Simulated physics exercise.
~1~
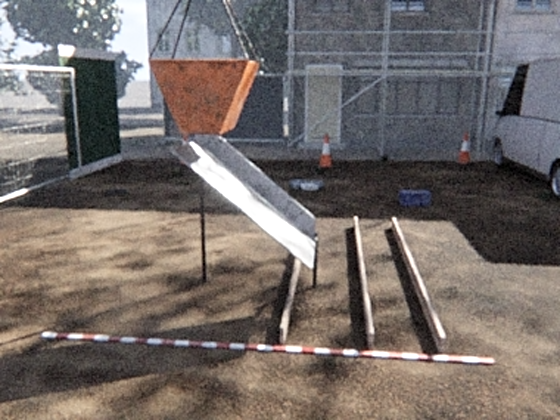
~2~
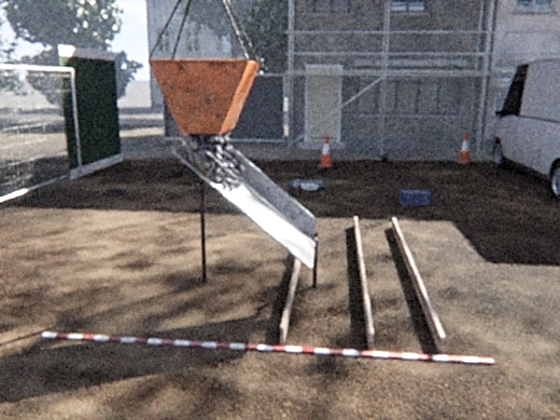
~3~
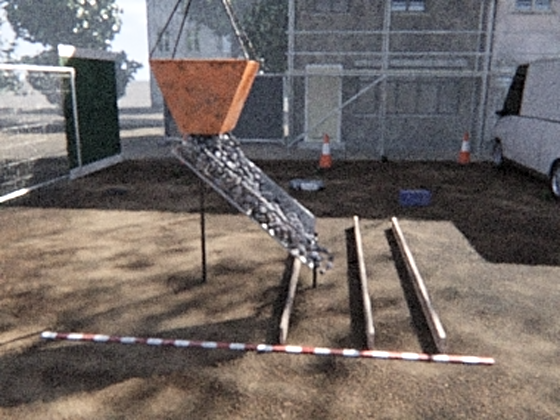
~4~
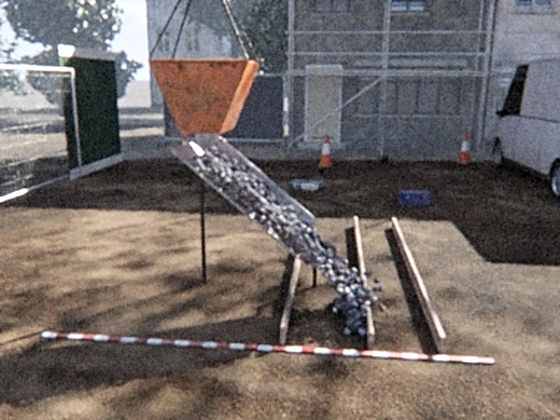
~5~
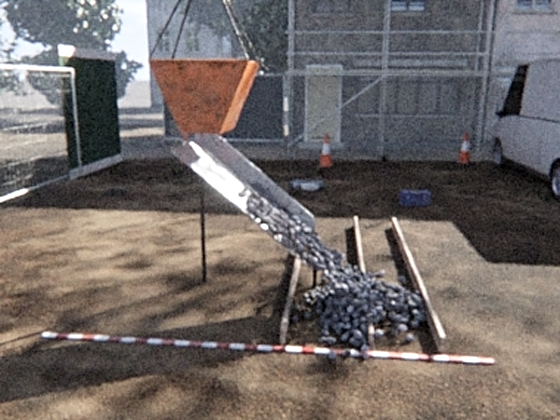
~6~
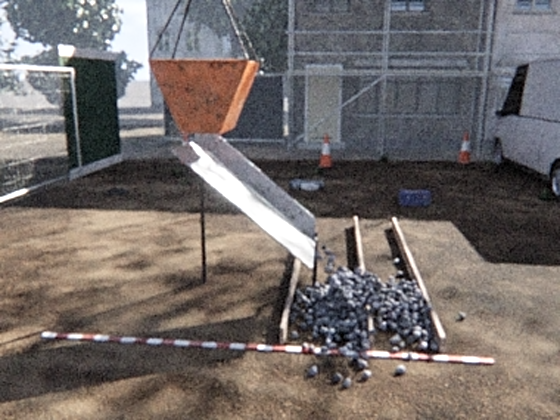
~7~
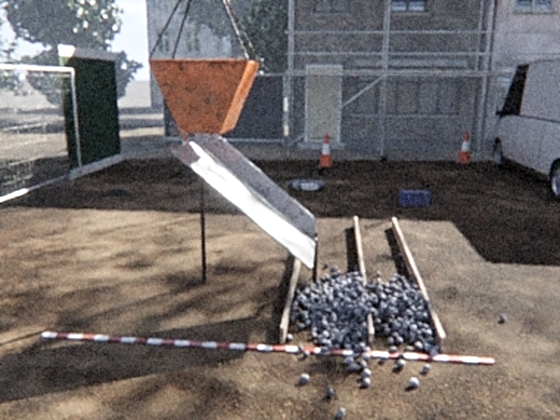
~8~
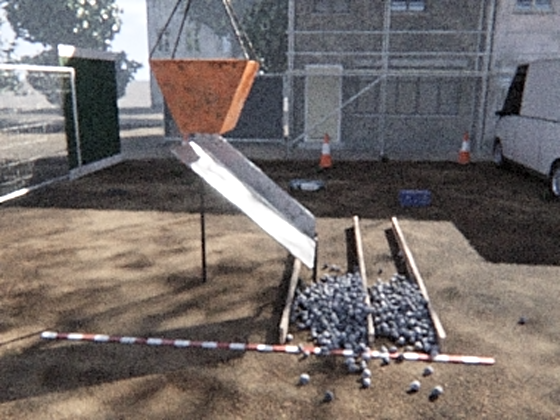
An orange skip drops dark stones down a steel chute, and they settle between the boards.
